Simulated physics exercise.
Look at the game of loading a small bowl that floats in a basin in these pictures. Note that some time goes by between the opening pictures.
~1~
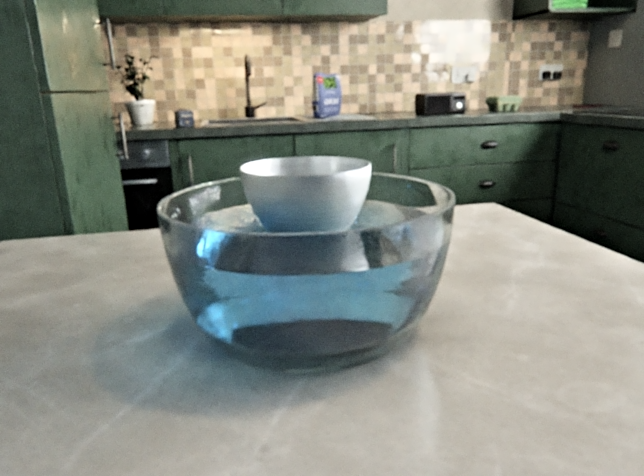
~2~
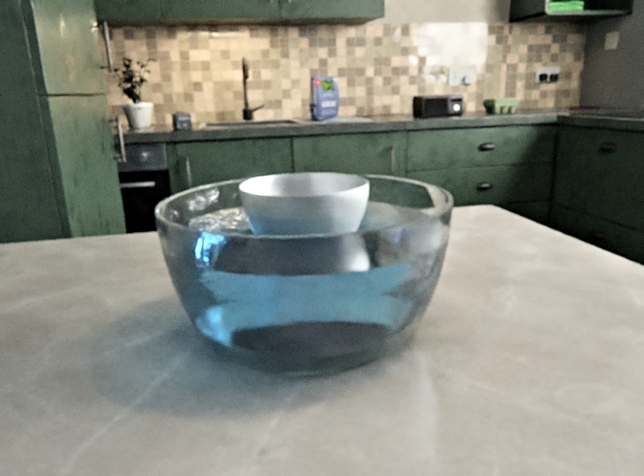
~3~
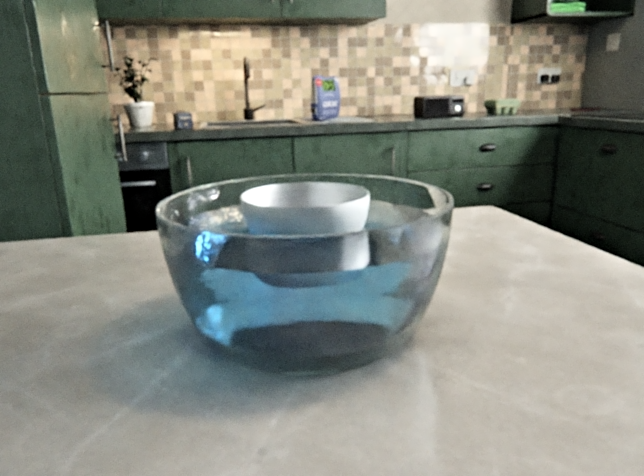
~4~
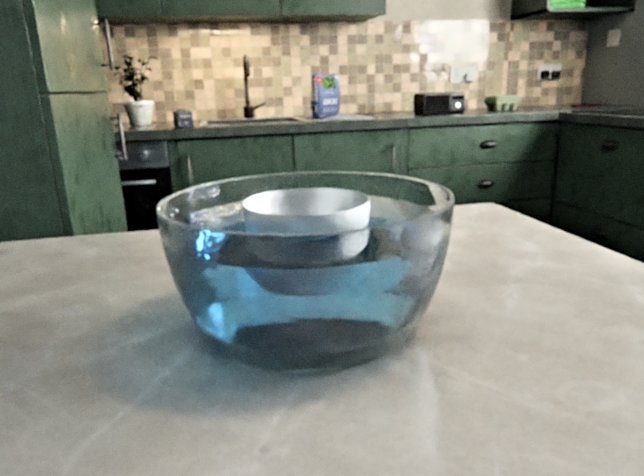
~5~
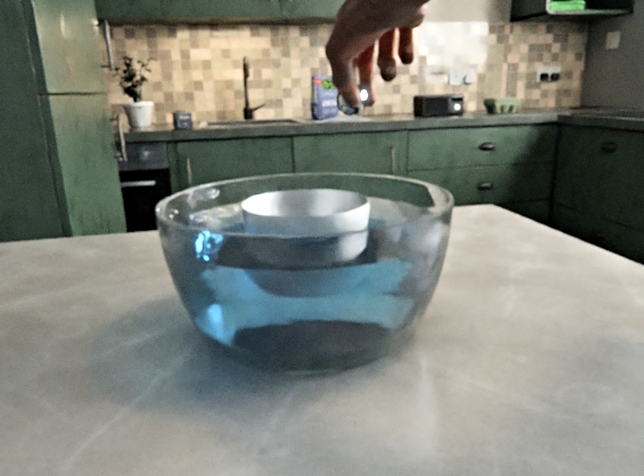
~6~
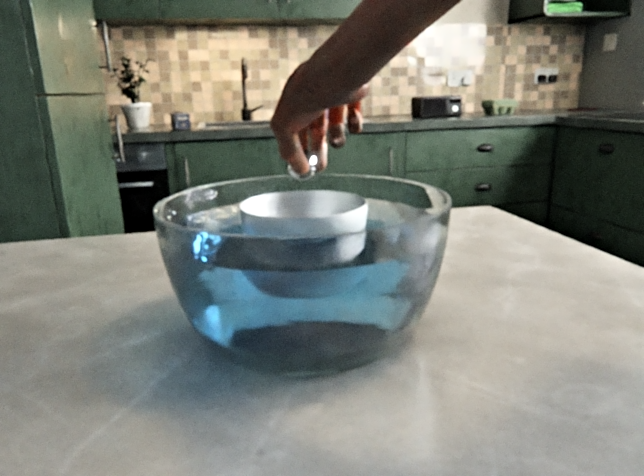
Small bowl settling lower in a glass basin of water, then a hand reaching in above it holding a small shiny object.
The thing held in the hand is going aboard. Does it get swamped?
No.
Next, the steel ball is in and the small bowl dips.
After that, it steadies; about a fifth of its side above the surface.
Finally, the small bowl floats; about a fifth of its side above the surface.
